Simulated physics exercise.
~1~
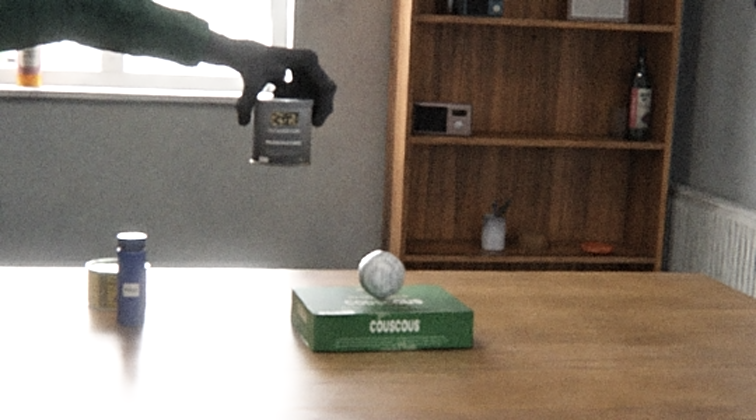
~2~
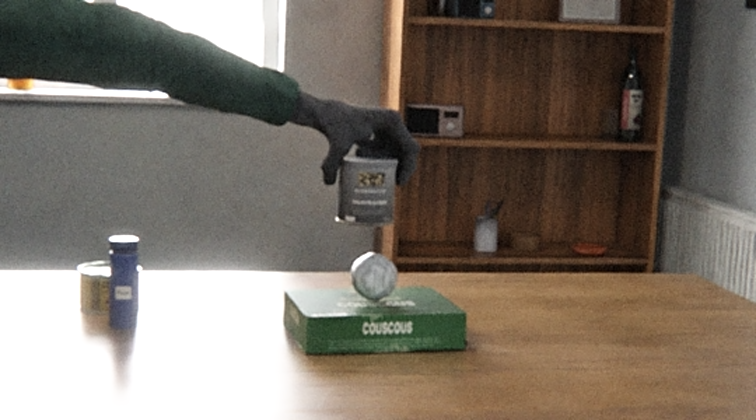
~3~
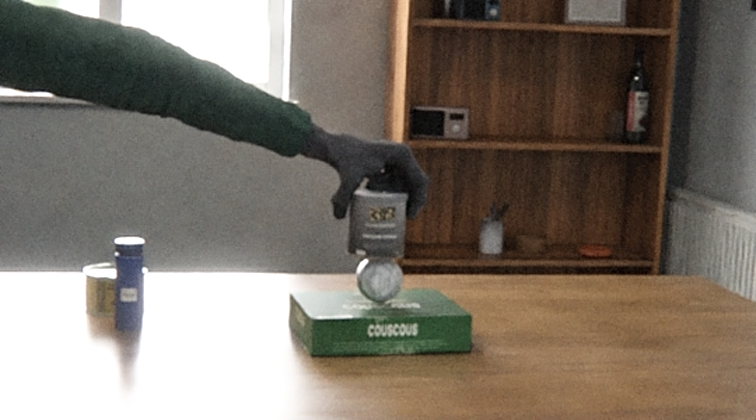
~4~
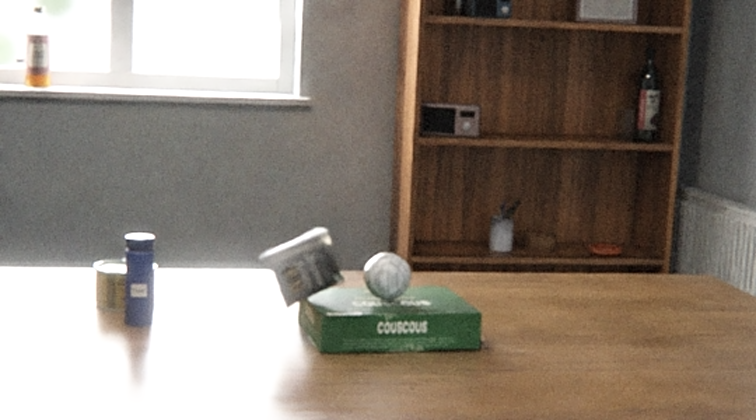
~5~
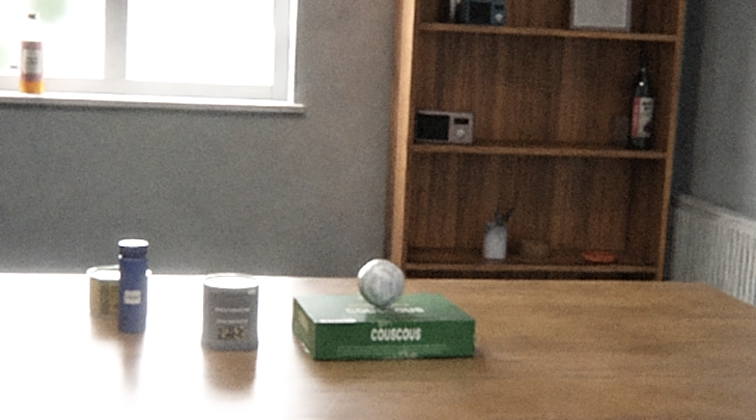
A grey pot was carried right by a gloved hand and lowered onto a round, pale object sitting on a green couscous packet, but once released it toppled off to the left and ended up on the table near a blue shaker.
